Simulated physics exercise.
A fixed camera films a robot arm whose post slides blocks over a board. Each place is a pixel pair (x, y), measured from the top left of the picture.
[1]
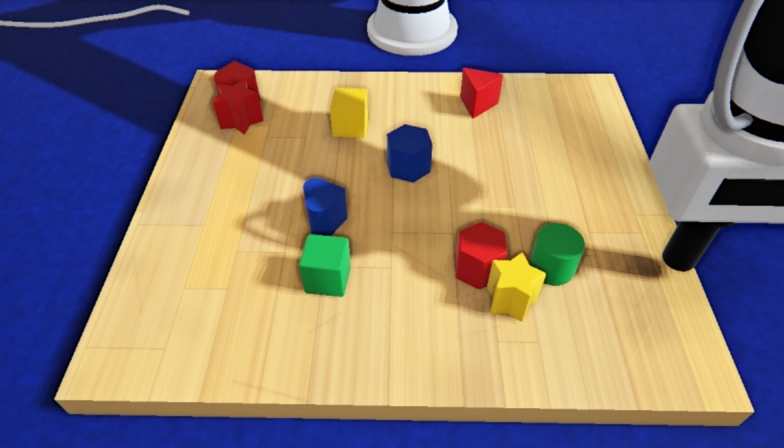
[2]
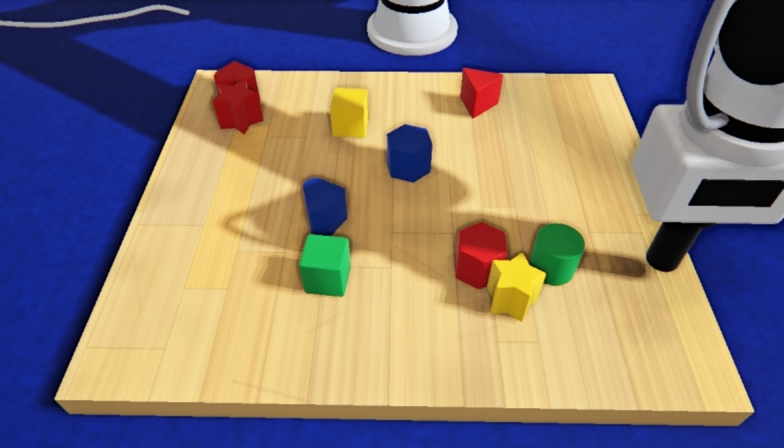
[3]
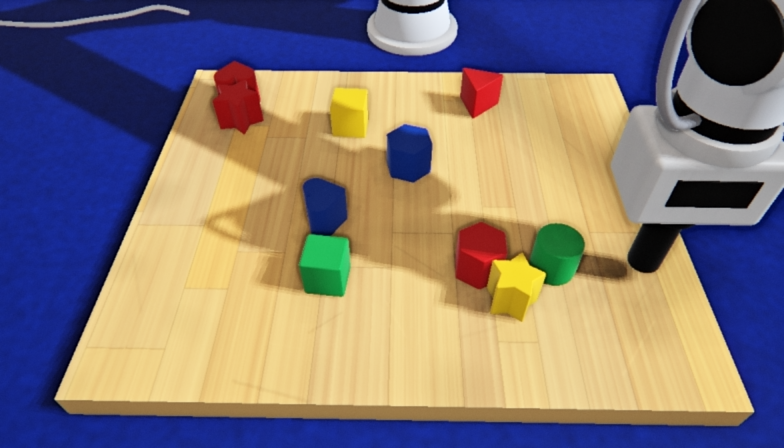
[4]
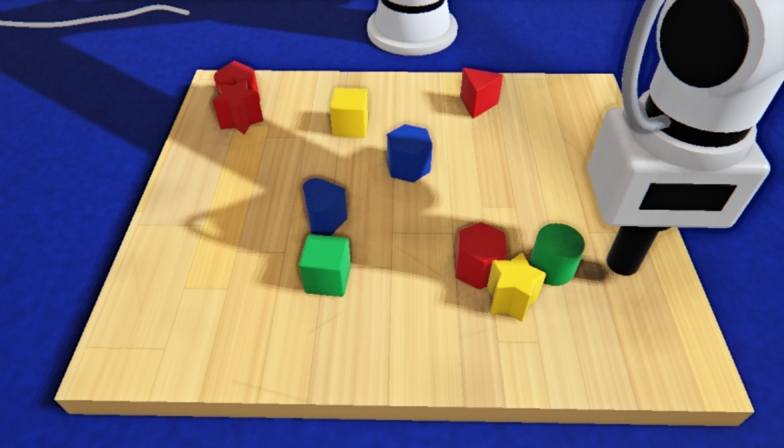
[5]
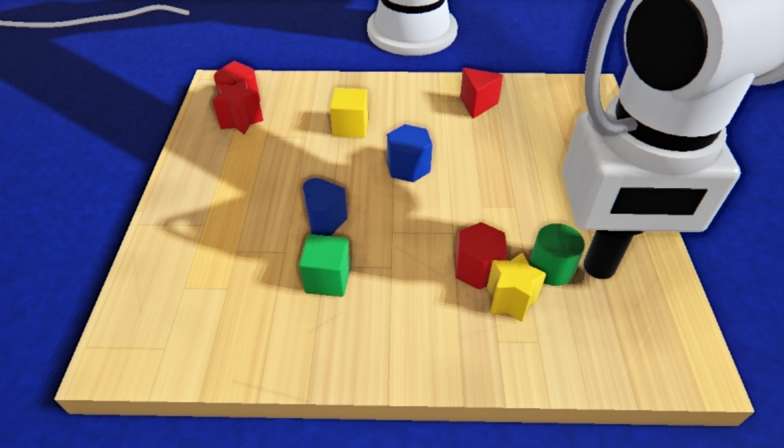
In this clip, a white robotic arm with a black post moves steadily left over the right side of a wooden board, nearing a green cylinder beside a yellow star and red hexagonal block, while the scattered colored blocks stay still.
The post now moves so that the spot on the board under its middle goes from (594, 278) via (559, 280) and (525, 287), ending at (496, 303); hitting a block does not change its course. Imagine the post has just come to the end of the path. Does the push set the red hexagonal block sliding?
I'd say yes.
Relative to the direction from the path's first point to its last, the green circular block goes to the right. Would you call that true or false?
True
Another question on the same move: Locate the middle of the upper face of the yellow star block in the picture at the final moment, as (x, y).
It will likely be found at (477, 294).
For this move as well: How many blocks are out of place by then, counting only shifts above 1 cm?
The answer is three or more blocks, counting only moves over 1 cm.
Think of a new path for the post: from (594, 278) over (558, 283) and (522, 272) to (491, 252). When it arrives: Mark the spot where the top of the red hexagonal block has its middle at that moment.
At pixel (459, 235).
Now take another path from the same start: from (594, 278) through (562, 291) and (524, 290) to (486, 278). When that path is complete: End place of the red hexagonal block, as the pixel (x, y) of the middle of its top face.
The middle of its upper face will lie at (458, 230).
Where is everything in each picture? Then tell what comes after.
The first frame shows lower end of the post (677, 261), tops of blocks, red hexagonal block (483, 241), yellow star block (518, 273), green circular block (561, 240).
The second frame shows post (661, 261), blocks as before.
The third frame shows post (642, 262), blocks as before.
The fourth frame shows post (622, 265), blocks as before.
The fifth frame shows post (599, 268), red hexagonal block (483, 241), yellow star block (518, 273), green circular block (561, 240).
On the path given first. One third of the way, post (561, 270); green circular block (531, 234).
Two thirds of the way, post (526, 278); red hexagonal block (467, 237), turned 35° anticlockwise; yellow star block (507, 278); green circular block (514, 229).
At the end, post (498, 293); red hexagonal block (467, 237), turned 35° anticlockwise; yellow star block (477, 294); green circular block (514, 229).
